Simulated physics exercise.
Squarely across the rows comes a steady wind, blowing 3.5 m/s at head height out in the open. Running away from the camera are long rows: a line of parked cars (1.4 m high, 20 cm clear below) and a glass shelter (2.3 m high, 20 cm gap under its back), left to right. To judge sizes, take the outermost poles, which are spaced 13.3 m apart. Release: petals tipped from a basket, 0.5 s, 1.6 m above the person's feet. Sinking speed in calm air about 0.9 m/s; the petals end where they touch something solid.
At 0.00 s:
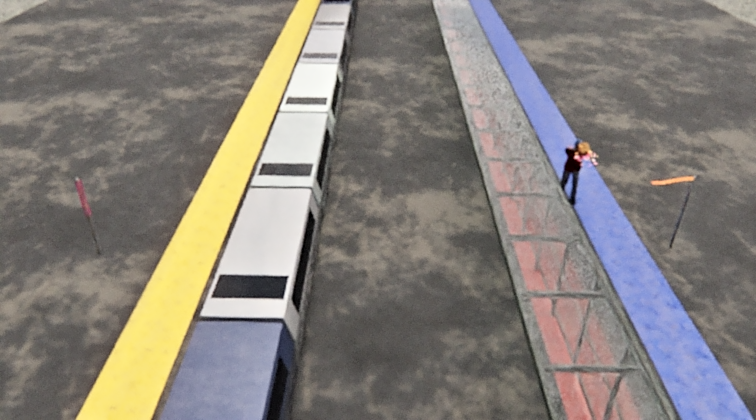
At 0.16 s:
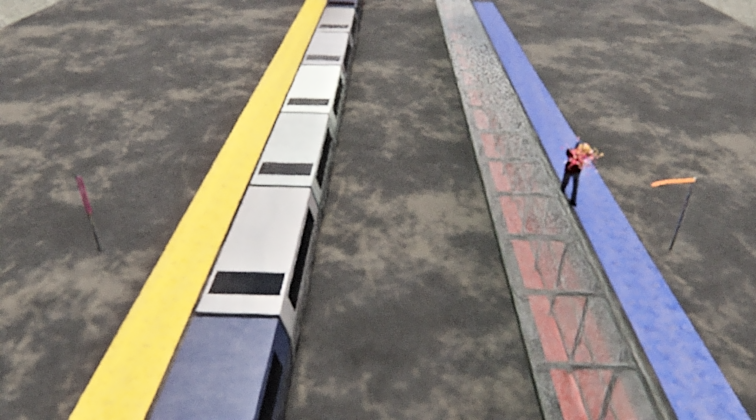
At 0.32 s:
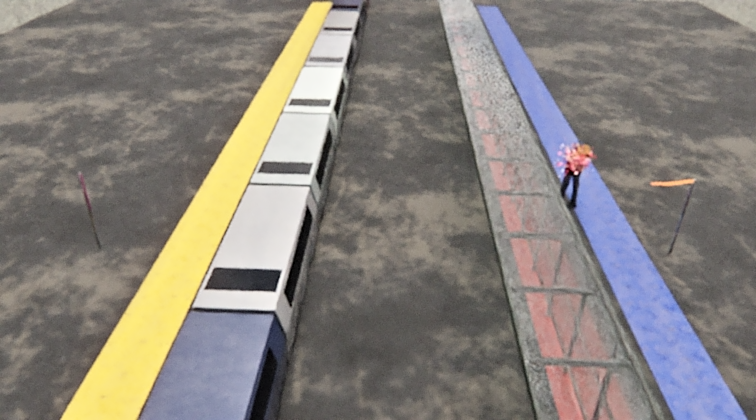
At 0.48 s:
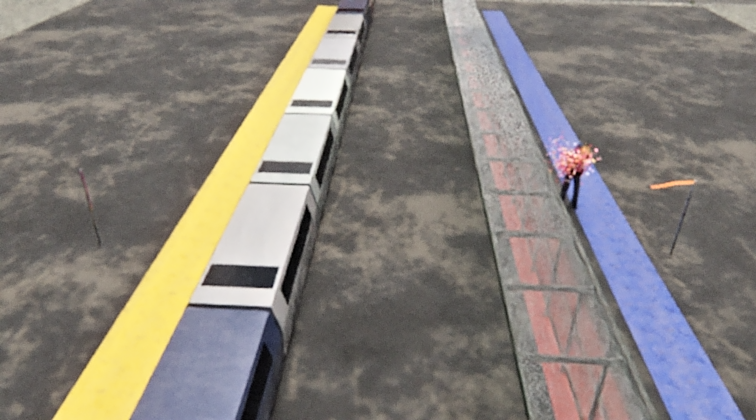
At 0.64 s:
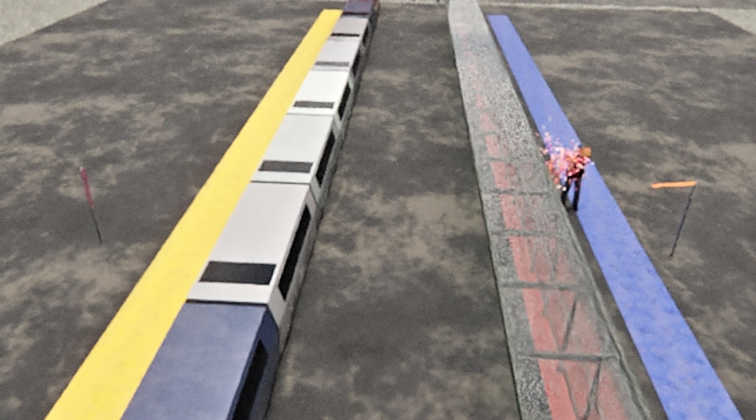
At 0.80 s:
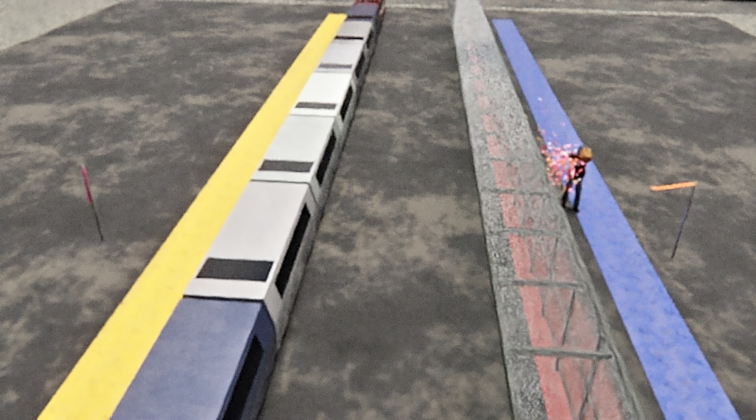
A person beside the glass shelter tips out pink petals, which drift left in the air.
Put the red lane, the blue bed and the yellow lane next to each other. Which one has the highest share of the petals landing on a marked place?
Highest for red.
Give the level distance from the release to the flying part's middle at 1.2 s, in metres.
It works out to about 1.0 m.
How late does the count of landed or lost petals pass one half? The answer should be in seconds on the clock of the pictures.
2.0 s.
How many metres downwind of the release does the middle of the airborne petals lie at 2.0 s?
It is around 1.5 m.
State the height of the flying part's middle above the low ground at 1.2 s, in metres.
1.2 m.
After 1.2 s, 2 % lies on the red lane, 0 % on the yellow lane and 0 % on the blue bed; 7 % has touched down or left; the middle of what still flies is 1.3 m above the low ground, near (542, 171).
After 2.0 s, 25 % lies on the red lane, 0 % on the yellow lane and 0 % on the blue bed; 51 % has touched down or left; the middle of what still flies is 1.1 m above the low ground, near (528, 177).
After 3.5 s, 49 % lies on the red lane, 0 % on the yellow lane and 0 % on the blue bed; 85 % has touched down or left; the middle of what still flies is 2.4 m above the low ground, near (393, 122).
After 8.0 s, 50 % lies on the red lane, 0 % on the yellow lane and 0 % on the blue bed; 95 % has touched down or left.
After 45.0 s, 50 % lies on the red lane, 0 % on the yellow lane and 0 % on the blue bed; 100 % has touched down or left.
